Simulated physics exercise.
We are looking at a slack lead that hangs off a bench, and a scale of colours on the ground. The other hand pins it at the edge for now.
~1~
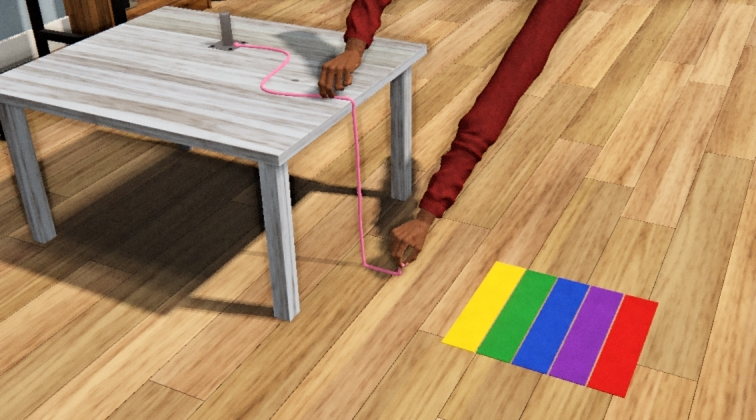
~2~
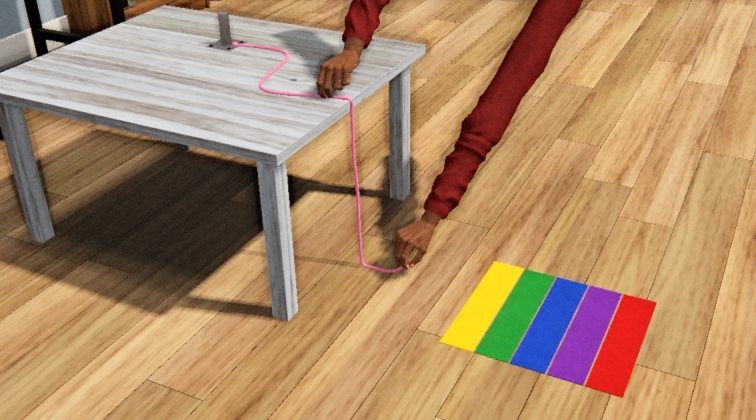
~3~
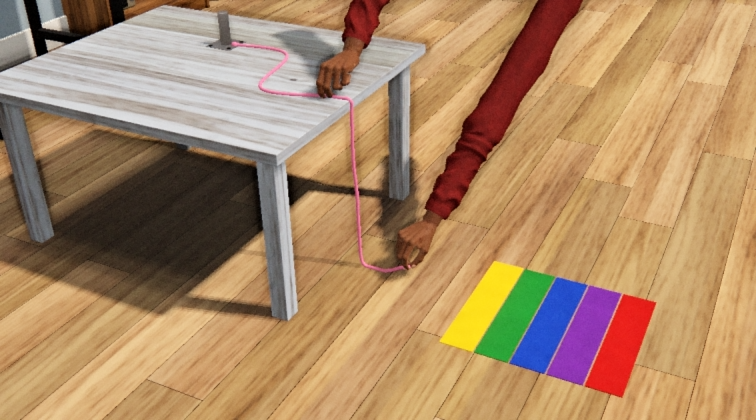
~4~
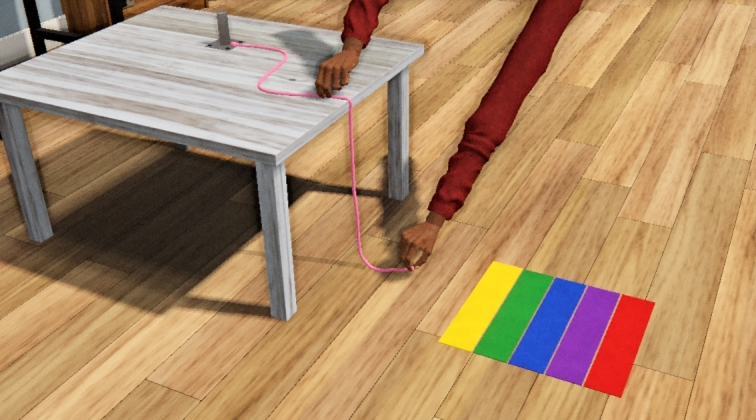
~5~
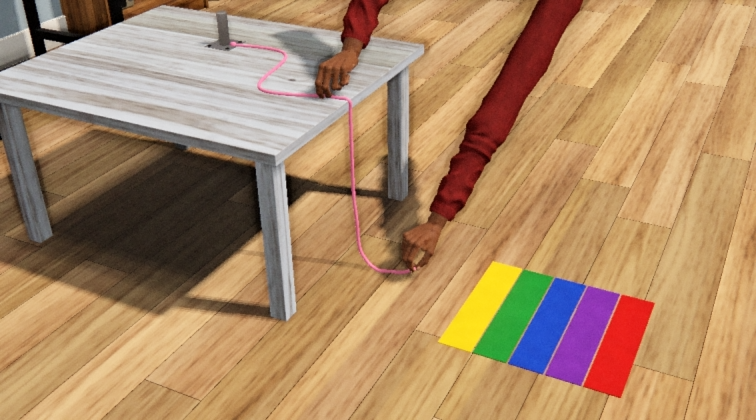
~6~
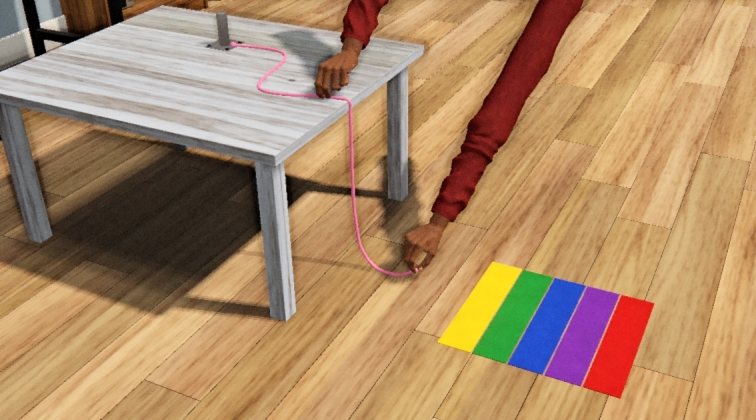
A pink cord hangs in a slack curve from the edge of a pale grey wooden table on a plank floor, seen from above at an angle. Two red-sleeved arms reach in, one hand on the tabletop, the other low holding the cord's end, left of yellow, green, blue, purple and red stripes. The lower hand shifts slightly right, the hanging cord bending more roundly, while the view stays still.
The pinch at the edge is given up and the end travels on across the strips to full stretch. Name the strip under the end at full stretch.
It halts on the purple strip.
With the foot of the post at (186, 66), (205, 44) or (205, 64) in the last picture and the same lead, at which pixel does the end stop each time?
In that order: (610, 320), (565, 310) and (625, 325).
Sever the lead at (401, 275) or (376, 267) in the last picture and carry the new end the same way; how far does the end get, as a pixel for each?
About (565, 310) and (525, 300).
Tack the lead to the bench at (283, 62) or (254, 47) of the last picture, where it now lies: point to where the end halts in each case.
Near (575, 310) and (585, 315).
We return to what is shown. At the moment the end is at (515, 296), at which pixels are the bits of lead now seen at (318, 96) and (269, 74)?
About (362, 128), and the other about (308, 75).
Soon after, end near (515, 296); over green.
Then, end near (561, 308); over blue.
At full stretch, end near (589, 316); over purple. Over purple.
